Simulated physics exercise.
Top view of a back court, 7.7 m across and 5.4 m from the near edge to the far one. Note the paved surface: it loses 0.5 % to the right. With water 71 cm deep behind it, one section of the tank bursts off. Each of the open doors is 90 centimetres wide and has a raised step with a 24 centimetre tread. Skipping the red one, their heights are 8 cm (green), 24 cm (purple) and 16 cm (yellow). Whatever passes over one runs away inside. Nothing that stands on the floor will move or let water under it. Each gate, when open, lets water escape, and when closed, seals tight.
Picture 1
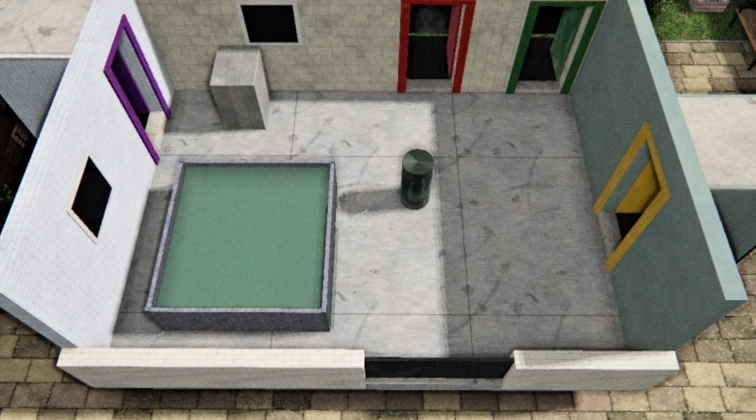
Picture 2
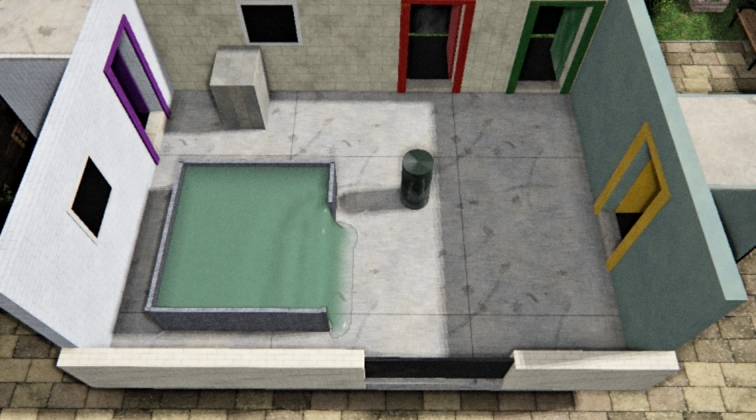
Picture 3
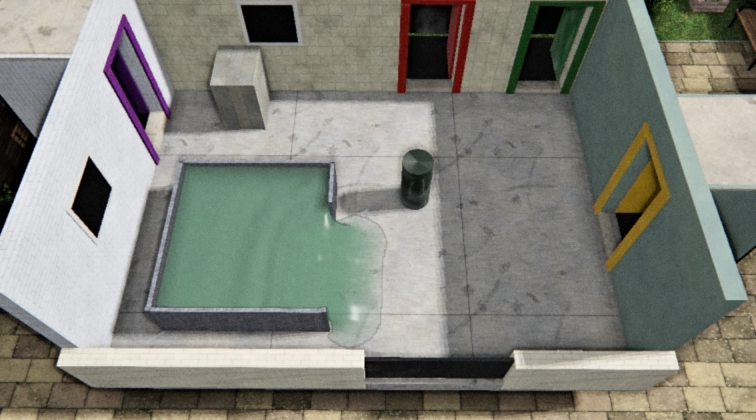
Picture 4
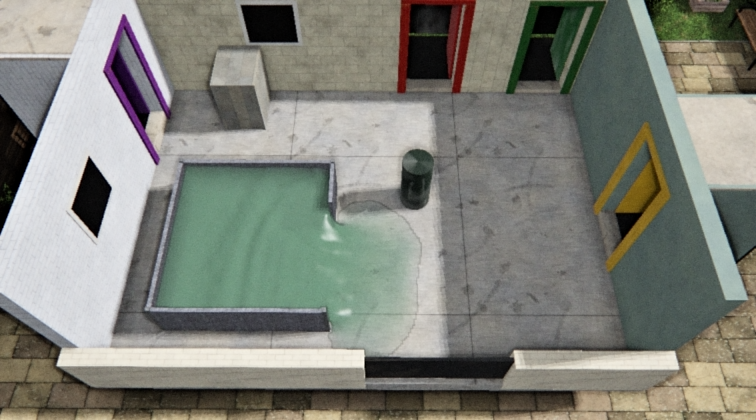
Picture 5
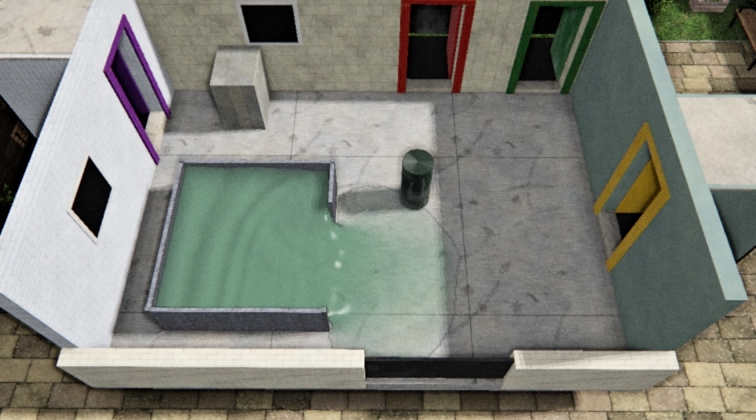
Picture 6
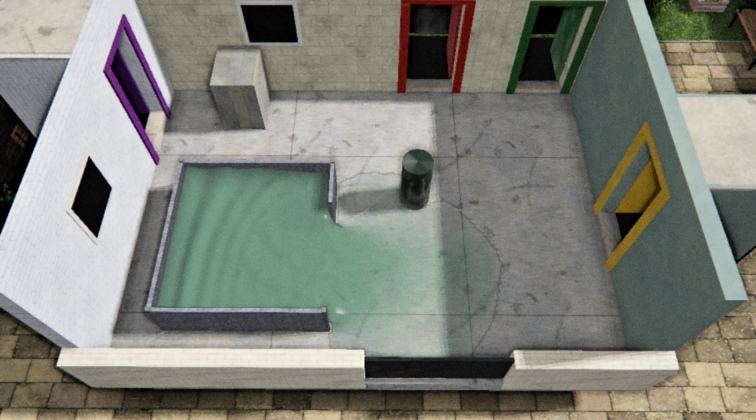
Green water pours from the broken right side of a square, dark-walled tank in a paved courtyard, seen from high above by a still camera. A dark cylinder stands near the middle and a grey block behind the tank, with purple, red, green and yellow doorways around the walls. The water spreads rightward in a widening, thinning sheet past the cylinder, while ripples cross the tank.
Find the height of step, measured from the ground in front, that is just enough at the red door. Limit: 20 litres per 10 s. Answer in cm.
Roughly 10 cm is just enough.
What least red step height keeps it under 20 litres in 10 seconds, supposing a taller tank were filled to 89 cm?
Step height: Approx. 12.5 cm.
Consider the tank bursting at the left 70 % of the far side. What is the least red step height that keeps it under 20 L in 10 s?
Some 7.5 centimetres.
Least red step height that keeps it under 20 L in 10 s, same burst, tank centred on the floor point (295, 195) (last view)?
With that change, some 16 centimetres.
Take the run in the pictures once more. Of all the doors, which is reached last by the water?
Last in order comes the purple door.
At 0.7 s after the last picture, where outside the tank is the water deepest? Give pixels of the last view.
About (343, 308).
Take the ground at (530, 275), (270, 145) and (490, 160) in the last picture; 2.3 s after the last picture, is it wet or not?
One by one: Drenched, clear, drenched.
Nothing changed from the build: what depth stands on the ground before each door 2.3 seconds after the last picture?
Centimetres: Green = 9, purple = 0, red = 3, yellow = 33.
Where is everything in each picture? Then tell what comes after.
The tank at (248, 232) is whole and still, 71 cm deep; the red door at (433, 53) is dry, in the first frame.
Water pours out at (328, 267) and has run 0.4 m, to (353, 240); about 9 cm deep outside, 71 cm at the back, in the second frame.
Water pours out at (328, 269) and has run 0.8 m, to (382, 247); about 13 cm deep outside, 71 cm at the back, in the third frame.
The front is at (415, 260), 1.4 m from the gap at (328, 270); 2.9 m2 of floor is wet, 71 cm left at the back, in the fourth frame.
The front is at (453, 270), 2.0 m from the gap at (328, 270); 4.8 m2 of floor is wet, 70 cm left at the back, in the fifth frame.
The front is at (495, 277), 2.6 m from the gap at (328, 270); 6.7 m2 of floor is wet, 64 cm left at the back; 2.2 m in a straight line remain to the red door at (433, 53), in the sixth frame.
Then, 0.7 s after the last picture water covers 40 % of the floor, deepest (37 cm) near (343, 308); it has not reached the red door.
Then, 2.3 s after the last picture water covers 50 % of the floor, deepest (46 cm) near (621, 356); 3 cm at the red door, 0 litres in over its 10 cm step.
Then, 9.3 s after the last picture water covers 95 % of the floor, deepest (16 cm) near (575, 193); 11 cm at the red door, 19 litres in over its 10 cm step.
At the red door as built, the water peaked near 15 cm, 4.5 s after the last picture.
Run again over the same 10 s with other heights there, 29 litres in over 9 cm, 6 litres over 12 cm. The limit of 20 litres is kept from about 10 cm up.
